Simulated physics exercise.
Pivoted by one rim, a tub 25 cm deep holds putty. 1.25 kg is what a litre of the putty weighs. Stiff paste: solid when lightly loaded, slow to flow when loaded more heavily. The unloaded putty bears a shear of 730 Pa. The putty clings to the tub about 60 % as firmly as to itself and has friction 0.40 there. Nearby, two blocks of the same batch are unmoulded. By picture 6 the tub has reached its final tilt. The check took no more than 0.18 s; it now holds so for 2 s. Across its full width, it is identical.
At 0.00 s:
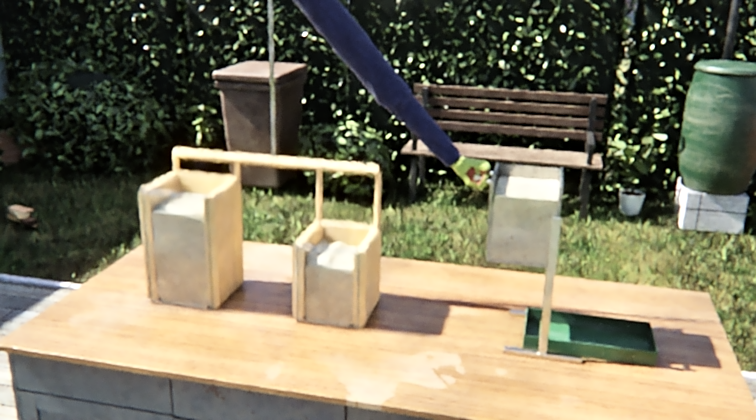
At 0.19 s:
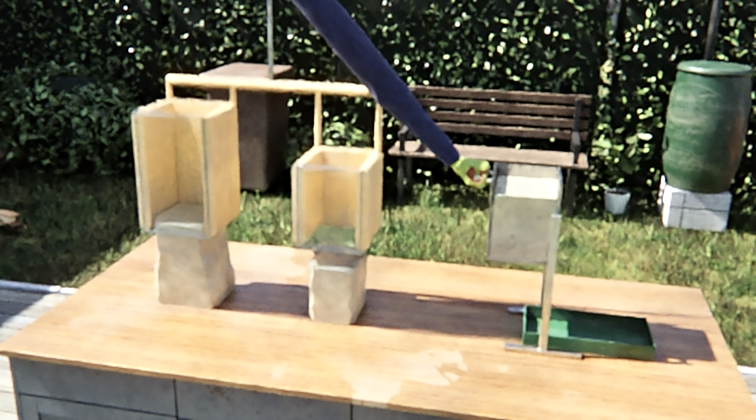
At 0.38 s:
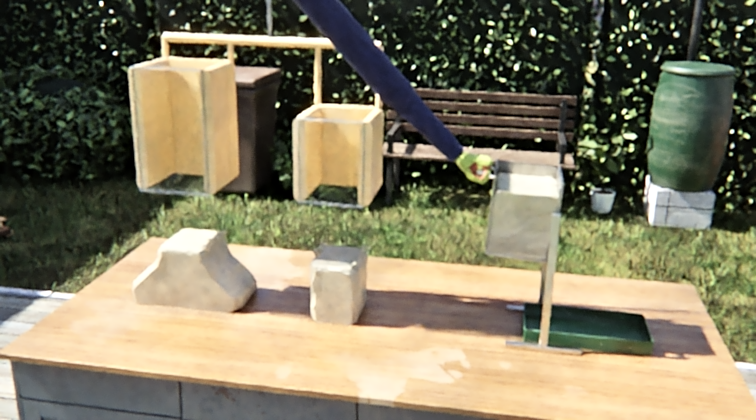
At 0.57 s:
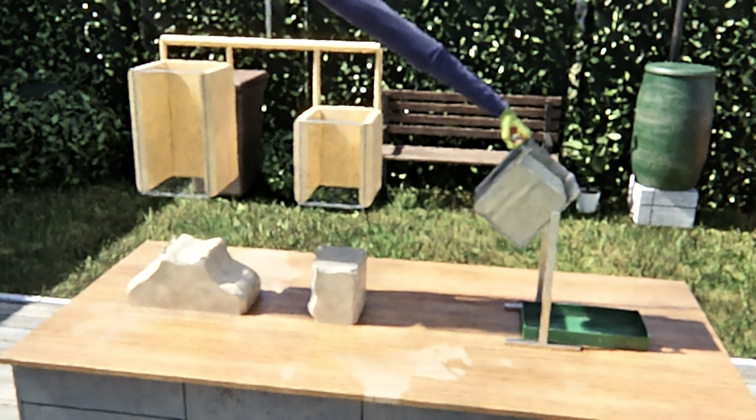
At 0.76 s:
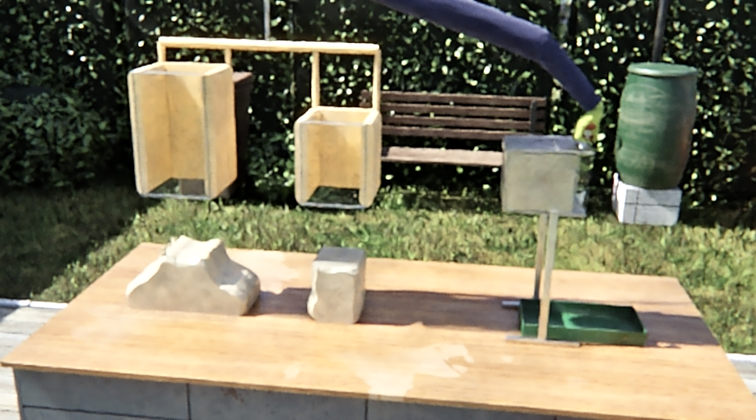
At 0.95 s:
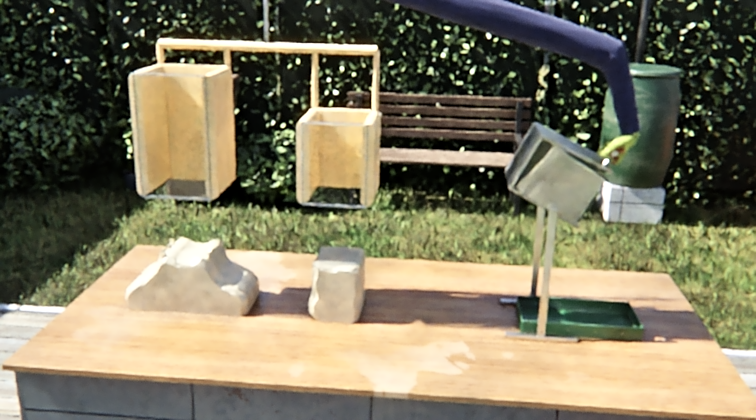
A pale wooden frame with two open boxes rises off two grey blocks on a wooden table in a sunny garden, seen from slightly above as the view shifts slightly. The taller left block slumps into a wide, low lump while the smaller one keeps its shape. Then a dark-blue-sleeved arm turns a grey tub clockwise on its stand above a green tray, before a brown bench.
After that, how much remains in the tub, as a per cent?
0 %.
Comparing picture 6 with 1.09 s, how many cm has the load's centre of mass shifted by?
Around 8 centimetres.
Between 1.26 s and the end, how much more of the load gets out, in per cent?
My estimate is near 12 in a hundred.
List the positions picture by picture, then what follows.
Handle-side rim at (493, 182), tilt 0 degrees; highest point of the putty at (547, 199); test blocks 35 cm, 22 cm high (left to right), in the first frame.
Handle-side rim at (494, 181), tilt 0 degrees; highest point of the putty at (547, 197); test blocks 32 cm, 22 cm high (left to right), in the second frame.
Handle-side rim at (497, 177), tilt 4 degrees; highest point of the putty at (501, 191); test blocks 23 cm, 22 cm high (left to right), in the third frame.
Handle-side rim at (531, 151), tilt 39 degrees; highest point of the putty at (524, 165); test blocks 21 cm, 22 cm high (left to right), in the fourth frame.
Handle-side rim at (591, 155), tilt 89 degrees; highest point of the putty at (569, 155); test blocks 21 cm, 22 cm high (left to right), in the fifth frame.
Handle-side rim at (612, 174), tilt 116 degrees; highest point of the putty at (557, 147); test blocks 21 cm, 22 cm high (left to right), in the sixth frame.
By 1.09 s, the tub is at 116 degrees and holds 71 %.
By 1.26 s, the tub is at 116 degrees and holds 11 %.
By 1.43 s, the tub is at 116 degrees and holds 0 %.
By 1.60 s, the tub is at 116 degrees and holds 0 %.
By 2.95 s, at the end, the tub is at 116 degrees and holds 0 %.
